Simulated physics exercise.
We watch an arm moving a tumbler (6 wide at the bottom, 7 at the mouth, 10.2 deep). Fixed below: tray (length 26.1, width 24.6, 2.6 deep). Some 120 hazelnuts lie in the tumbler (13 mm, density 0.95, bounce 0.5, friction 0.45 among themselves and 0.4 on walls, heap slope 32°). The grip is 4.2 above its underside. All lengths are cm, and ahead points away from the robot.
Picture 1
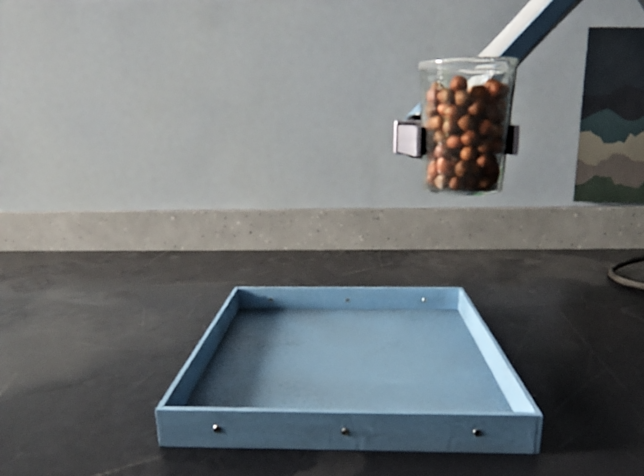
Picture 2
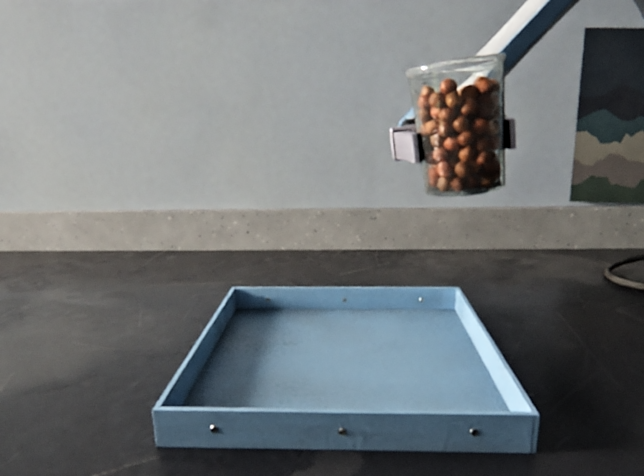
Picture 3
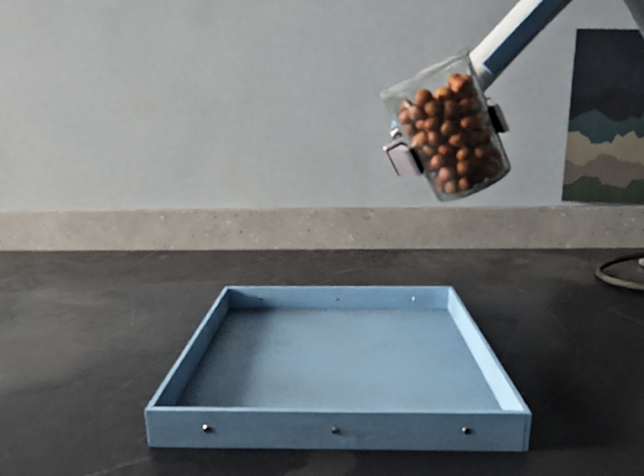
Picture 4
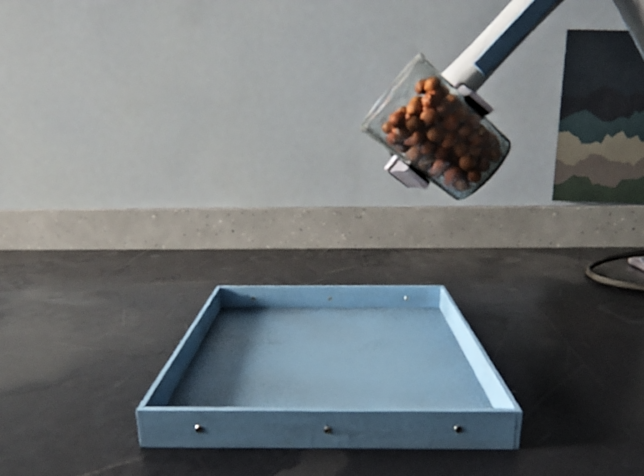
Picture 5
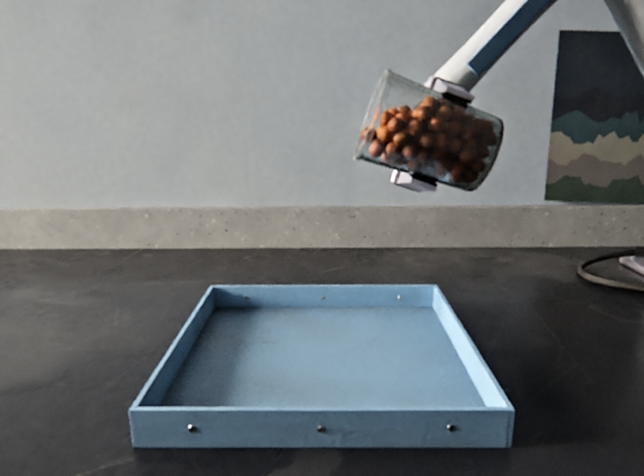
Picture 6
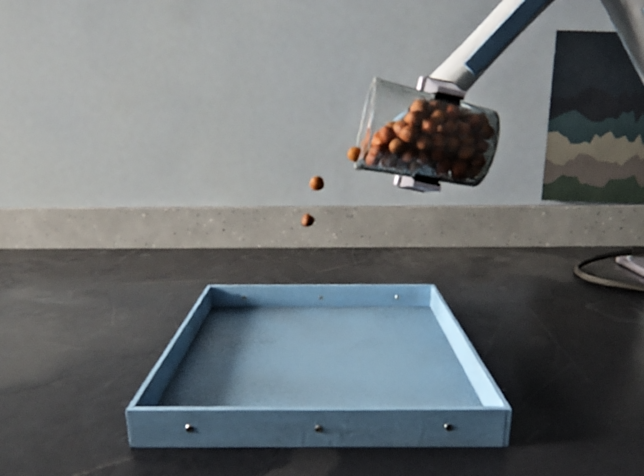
A glass of hazelnuts tilts left in a mechanical arm's grip, and a few drop out.
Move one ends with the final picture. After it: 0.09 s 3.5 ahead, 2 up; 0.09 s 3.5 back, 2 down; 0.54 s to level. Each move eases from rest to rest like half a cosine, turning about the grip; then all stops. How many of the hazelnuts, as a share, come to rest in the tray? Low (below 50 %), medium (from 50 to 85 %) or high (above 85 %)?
In the tray the share is medium, from 50 to 85 %.
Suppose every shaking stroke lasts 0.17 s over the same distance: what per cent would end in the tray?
It would be near 20 per cent.
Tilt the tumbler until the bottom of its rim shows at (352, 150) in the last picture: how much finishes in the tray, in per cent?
About 55 per cent.
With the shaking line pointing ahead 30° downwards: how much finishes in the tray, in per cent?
About 30 per cent.
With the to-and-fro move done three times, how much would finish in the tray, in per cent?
It would be near 90 per cent.
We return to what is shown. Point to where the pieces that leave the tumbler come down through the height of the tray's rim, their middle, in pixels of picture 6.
Near (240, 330).
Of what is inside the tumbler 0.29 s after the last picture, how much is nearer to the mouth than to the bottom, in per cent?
About 95 per cent.
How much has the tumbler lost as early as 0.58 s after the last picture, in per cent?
Some 80 per cent.
Then, 0.29 s on, tilted 71° forward, highest piece 21 above the table; 50 in the tray, 29 in the tumbler, 41 in flight or on a rim.
Then, 0.58 s on, tilted 13° forward, highest piece 22 above the table; 92 in the tray, 27 in the tumbler, 1 on the table or floor.
Then, 0.92 s on, level, highest piece 21 above the table; 92 in the tray, 27 in the tumbler, 1 on the table or floor.
Then, 1.97 s on, level, highest piece 21 above the table; 92 in the tray, 27 in the tumbler, 1 on the table or floor.
In the end, 92 in the tray, 27 in the tumbler, 1 on the table or floor. That is 77 % in the tray.
